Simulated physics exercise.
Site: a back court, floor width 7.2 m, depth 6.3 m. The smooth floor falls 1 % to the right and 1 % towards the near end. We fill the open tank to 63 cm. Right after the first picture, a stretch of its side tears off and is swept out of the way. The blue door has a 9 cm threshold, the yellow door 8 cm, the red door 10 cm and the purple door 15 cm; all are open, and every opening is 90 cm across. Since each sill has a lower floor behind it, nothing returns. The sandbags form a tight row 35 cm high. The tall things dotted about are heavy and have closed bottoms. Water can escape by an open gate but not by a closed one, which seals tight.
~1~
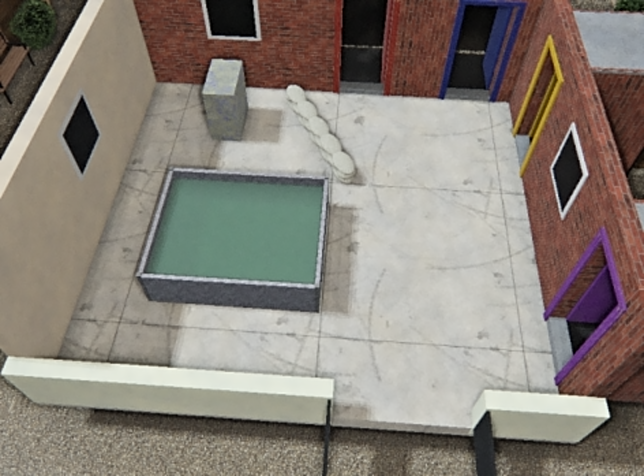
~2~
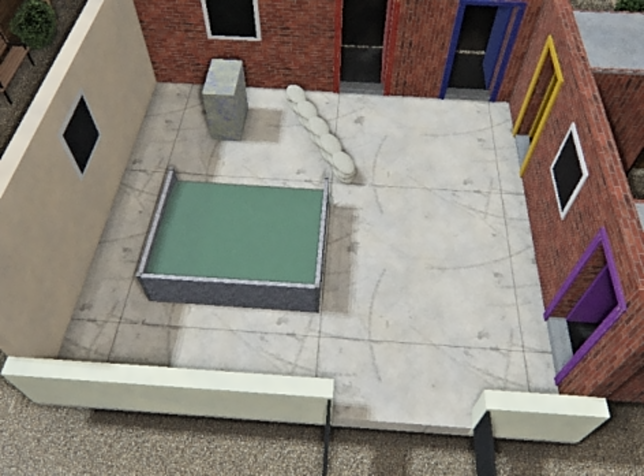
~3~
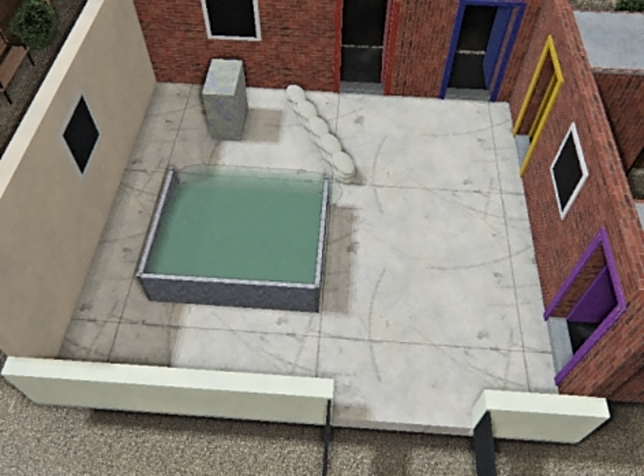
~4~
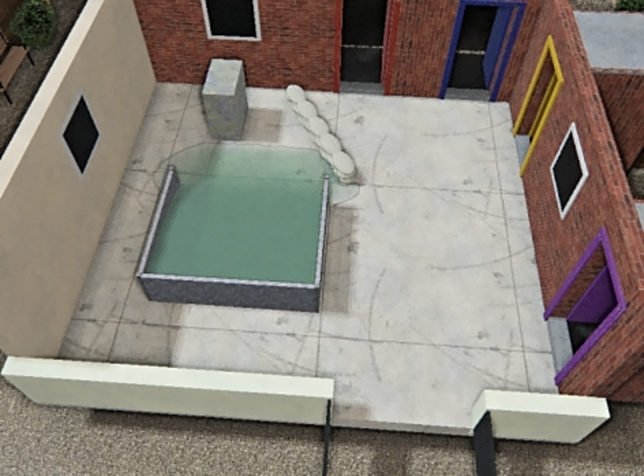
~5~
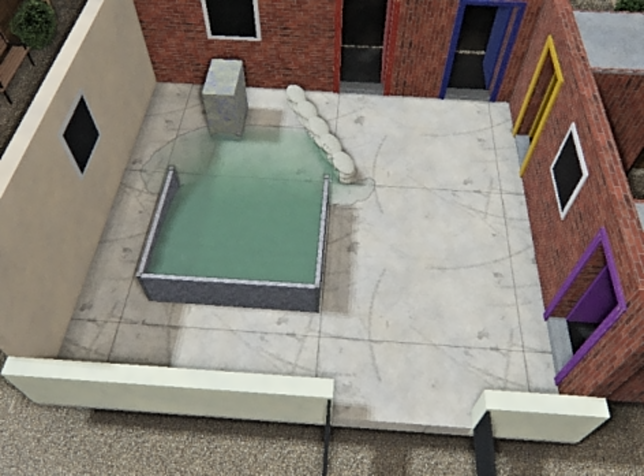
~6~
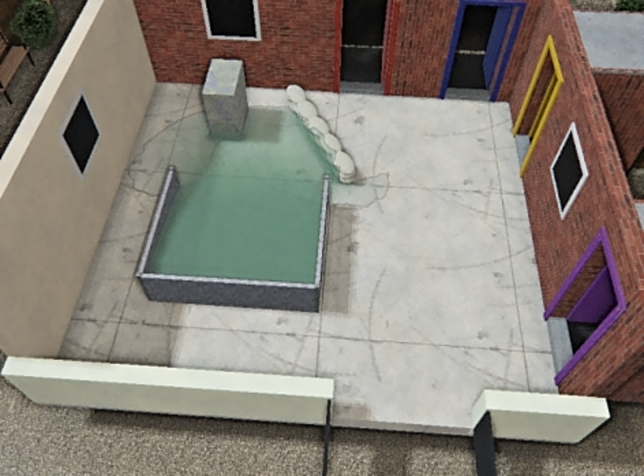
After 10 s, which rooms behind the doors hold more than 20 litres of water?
At the end, at the blue door the limit will not be crossed. At the yellow door the limit will not be crossed. At the red door the limit will not be crossed. At the purple door the limit will not be crossed.
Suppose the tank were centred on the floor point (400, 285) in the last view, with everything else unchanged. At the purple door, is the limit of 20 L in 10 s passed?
Purple: Within limit.
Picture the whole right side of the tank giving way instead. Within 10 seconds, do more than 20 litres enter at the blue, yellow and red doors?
Then blue exceeds it, yellow exceeds it, red does not exceed it.
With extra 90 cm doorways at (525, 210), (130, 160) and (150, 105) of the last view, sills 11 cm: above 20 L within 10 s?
Check each in turn: The first fails, the second succeeds, the third succeeds.
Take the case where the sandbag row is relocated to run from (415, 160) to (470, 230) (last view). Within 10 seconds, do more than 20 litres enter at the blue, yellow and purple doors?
Moved that way: Blue breaches it, yellow breaches it, purple holds.
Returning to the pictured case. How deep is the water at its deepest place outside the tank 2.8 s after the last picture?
It gets to some 36 cm.
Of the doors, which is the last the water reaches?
The final one is the purple door.
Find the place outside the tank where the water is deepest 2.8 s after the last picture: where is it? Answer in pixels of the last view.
Pixel (209, 86), about.
Then, 0.7 s after the last picture water covers 25 % of the floor and is deepest (52 cm) near (271, 90); blue door not reached, yellow door not reached, red door not reached, purple door not reached.
Then, 1.5 s after the last picture water covers 30 % of the floor and is deepest (59 cm) near (148, 107); blue door not reached, yellow door not reached, red door 4 cm at the sill, 0 L in, purple door not reached.
Then, 2.8 s after the last picture water covers 60 % of the floor and is deepest (36 cm) near (209, 86); blue door 2 cm at the sill, 0 L in, yellow door 4 cm at the sill, 0 L in, red door 3 cm at the sill, 0 L in, purple door not reached.
Then, 5.3 s after the last picture water covers 70 % of the floor and is deepest (25 cm) near (101, 382); blue door 2 cm at the sill, 0 L in, yellow door 4 cm at the sill, 2 L in, red door 1 cm at the sill, 0 L in, purple door 5 cm at the sill, 0 L in.
Then, 9.3 s after the last picture water covers 85 % of the floor and is deepest (17 cm) near (554, 416); blue door 1 cm at the sill, 0 L in, yellow door 4 cm at the sill, 2 L in, red door 1 cm at the sill, 0 L in, purple door 16 cm at the sill, 8 L in.
